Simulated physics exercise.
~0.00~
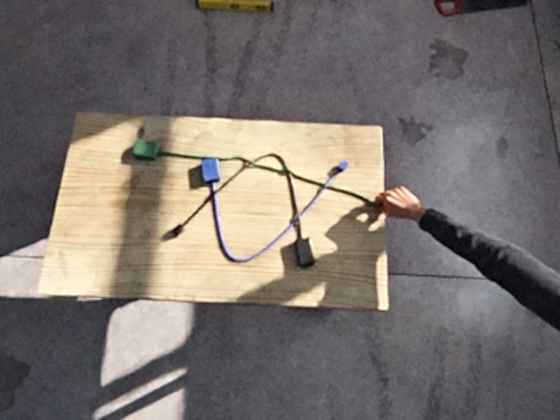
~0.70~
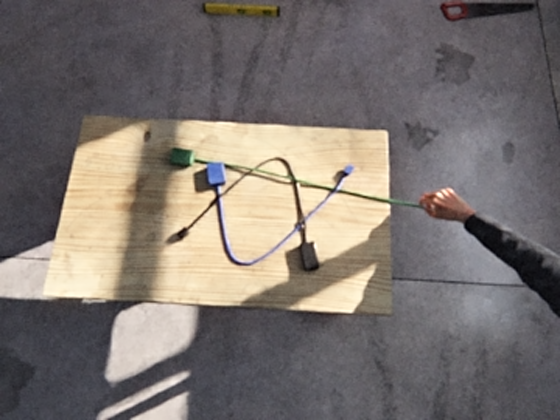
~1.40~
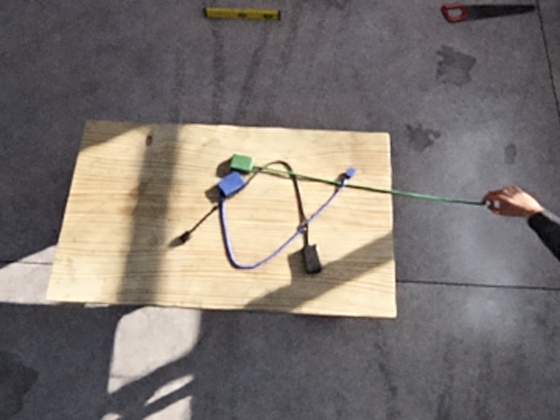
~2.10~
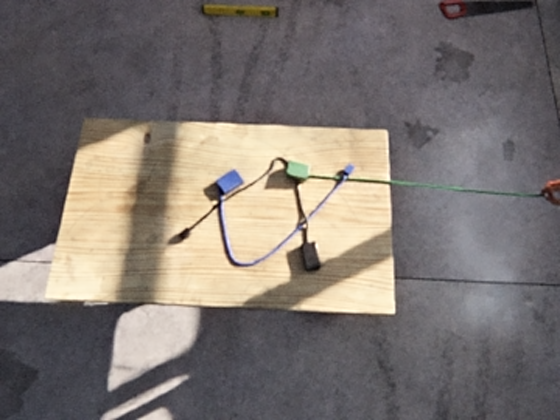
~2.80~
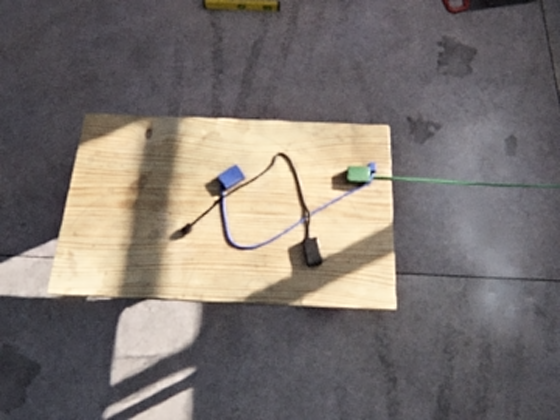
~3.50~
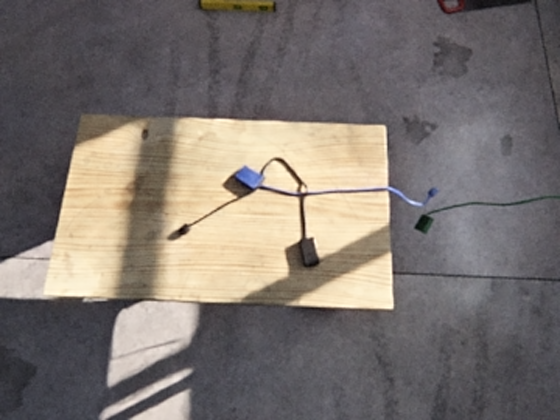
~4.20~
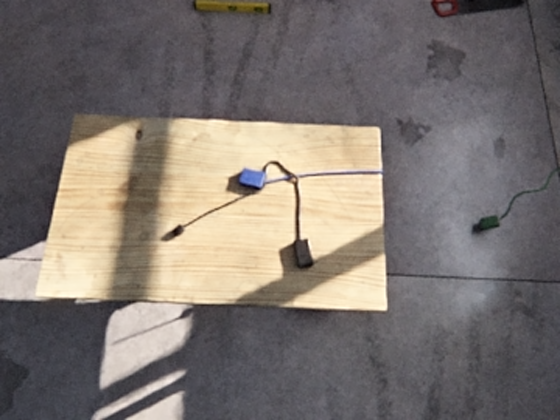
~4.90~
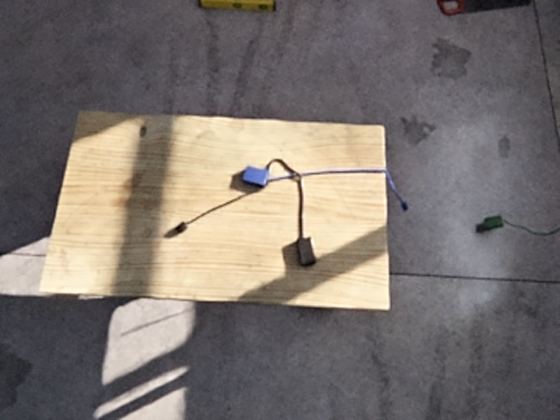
A hand pulling a green lead rightwards off a wooden board, dragging the blue lead partly over the edge beside a still black one.
